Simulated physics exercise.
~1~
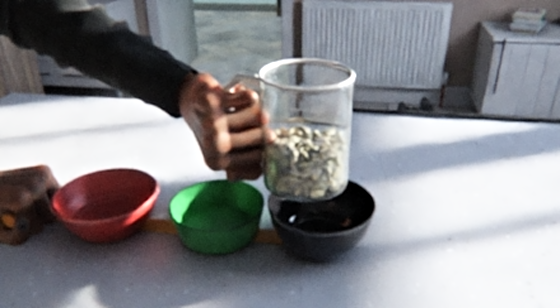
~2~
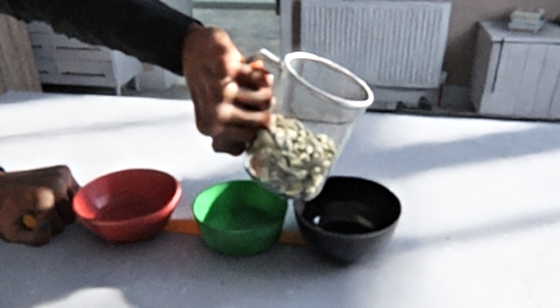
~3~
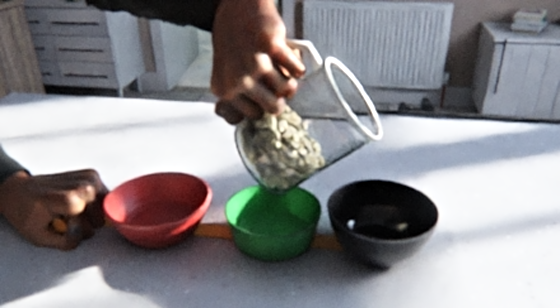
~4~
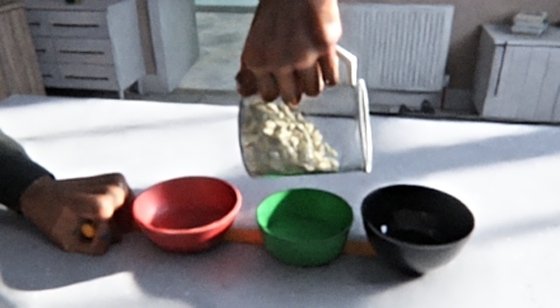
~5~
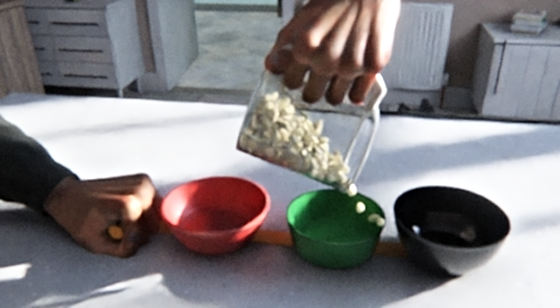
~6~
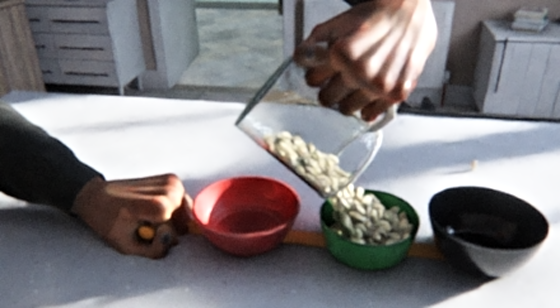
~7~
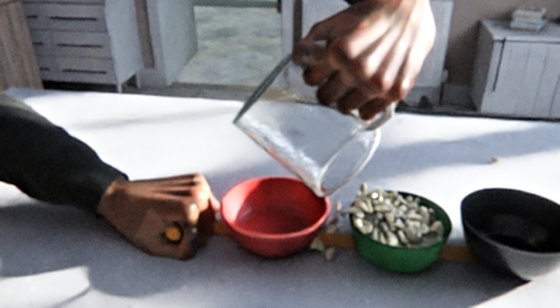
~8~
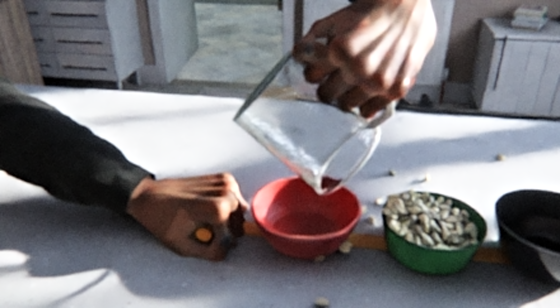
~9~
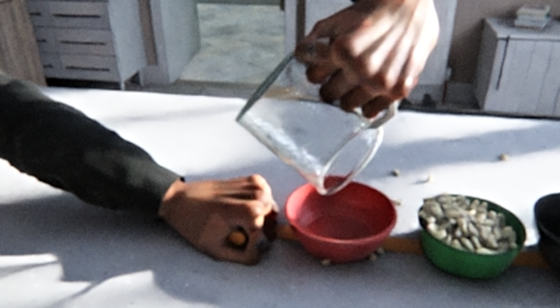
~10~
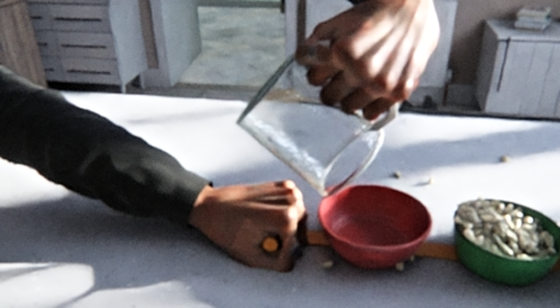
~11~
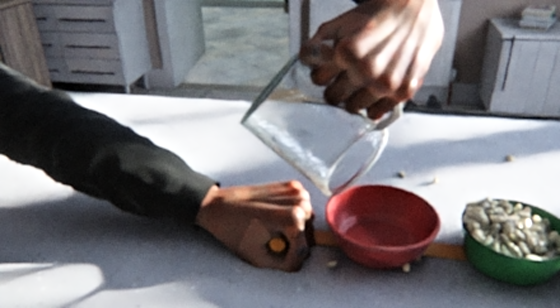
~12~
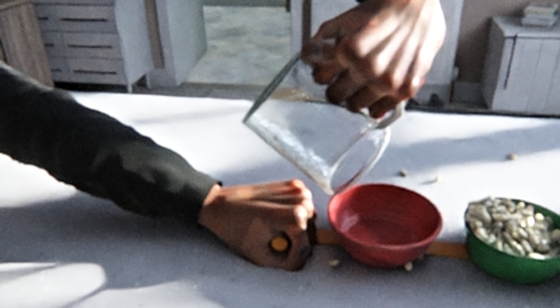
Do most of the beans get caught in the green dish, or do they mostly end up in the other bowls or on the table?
Most of the beans are caught in the green dish. Only a few lie scattered on the table, and the red and black bowls get none.
Glass jug tipping white beans into a green dish as a hand slides three joined bowls right, a few scattering on the table.
